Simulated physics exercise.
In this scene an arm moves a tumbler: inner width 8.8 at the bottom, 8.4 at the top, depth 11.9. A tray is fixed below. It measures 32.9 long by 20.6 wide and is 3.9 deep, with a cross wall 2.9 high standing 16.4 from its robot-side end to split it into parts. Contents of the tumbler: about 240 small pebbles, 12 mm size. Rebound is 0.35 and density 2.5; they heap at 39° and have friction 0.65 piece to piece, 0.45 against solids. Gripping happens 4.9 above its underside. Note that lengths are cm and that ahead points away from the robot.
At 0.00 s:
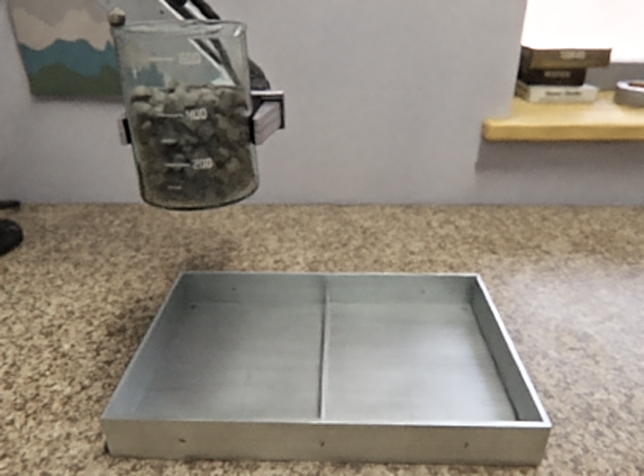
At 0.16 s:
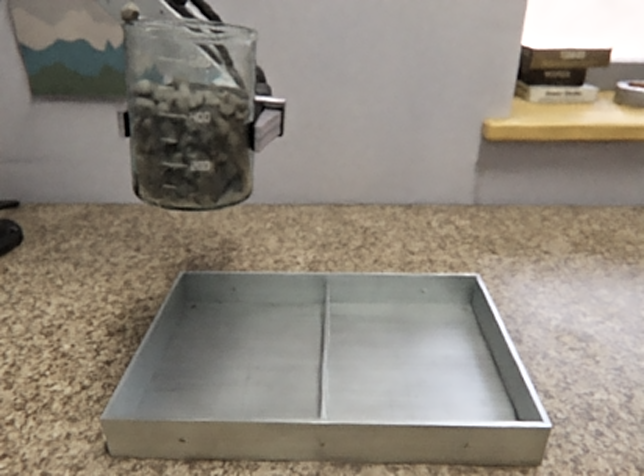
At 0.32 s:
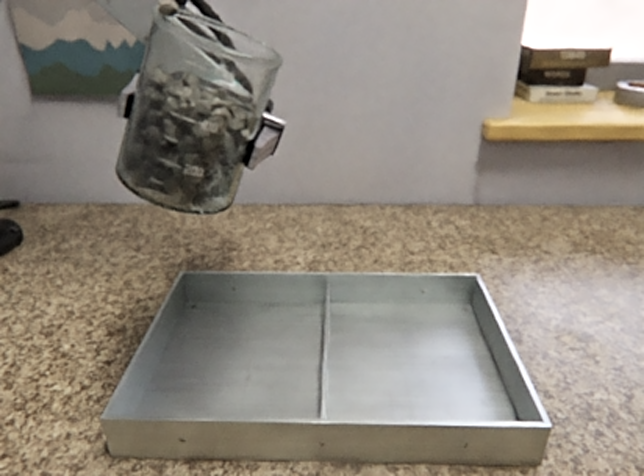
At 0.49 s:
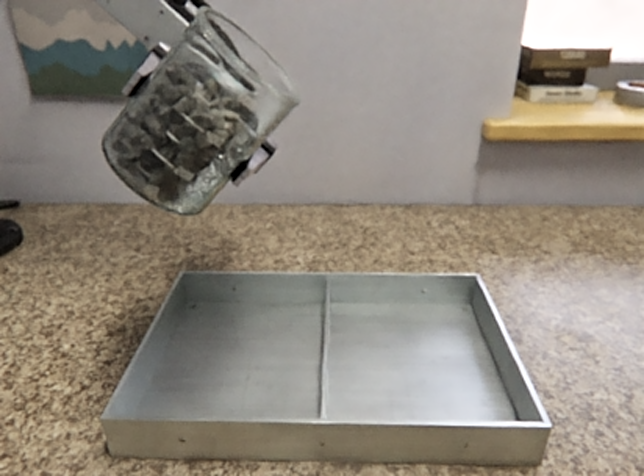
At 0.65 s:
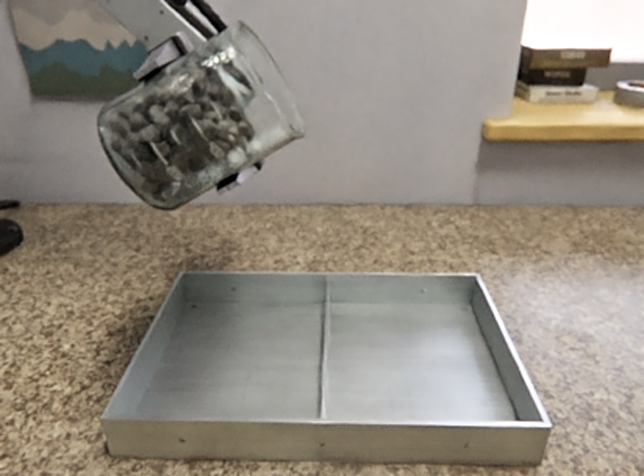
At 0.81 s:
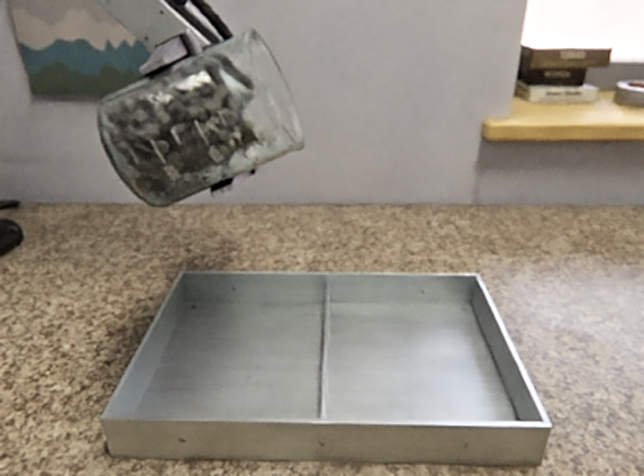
The clip shows a robotic arm gripping a clear glass beaker of small grey pebbles above a divided metal tray on a speckled surface, gradually tilting the beaker steeply to the right while the pebbles shift inside.
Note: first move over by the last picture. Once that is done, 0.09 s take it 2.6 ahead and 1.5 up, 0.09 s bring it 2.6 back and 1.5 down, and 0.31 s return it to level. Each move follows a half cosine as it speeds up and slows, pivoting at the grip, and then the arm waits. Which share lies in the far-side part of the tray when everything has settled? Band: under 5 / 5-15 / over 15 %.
5-15 %.
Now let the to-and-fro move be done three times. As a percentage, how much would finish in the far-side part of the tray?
About 20 per cent in that case.
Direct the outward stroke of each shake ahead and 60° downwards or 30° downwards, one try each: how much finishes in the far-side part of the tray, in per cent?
First try some 0 %, second try some 0 %.
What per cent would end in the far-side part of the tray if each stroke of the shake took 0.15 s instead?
0 %.
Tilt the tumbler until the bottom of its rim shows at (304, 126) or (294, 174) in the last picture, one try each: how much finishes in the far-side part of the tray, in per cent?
The first try gives around 5 percent and the second around 25 percent.
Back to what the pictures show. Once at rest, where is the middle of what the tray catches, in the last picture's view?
Estimated centre at around (412, 355).
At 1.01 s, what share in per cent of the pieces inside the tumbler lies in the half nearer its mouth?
I'd say close to 50 per cent.
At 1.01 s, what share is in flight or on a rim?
Around 3 per cent of the load.
After 1.01 s, tilted 67° forward, highest piece 27 above the table; 237 in the tumbler, 7 in flight or on a rim.
After 1.20 s, tilted 15° forward, highest piece 30 above the table; 225 in the tumbler, 18 in the far-side part, 1 in flight or on a rim.
After 1.50 s, level, highest piece 28 above the table; 225 in the tumbler, 19 in the far-side part.
After 2.55 s, level, highest piece 28 above the table; 225 in the tumbler, 19 in the far-side part.
At rest, 225 in the tumbler, 19 in the far-side part. That is 8 % in the far-side part of the tray.
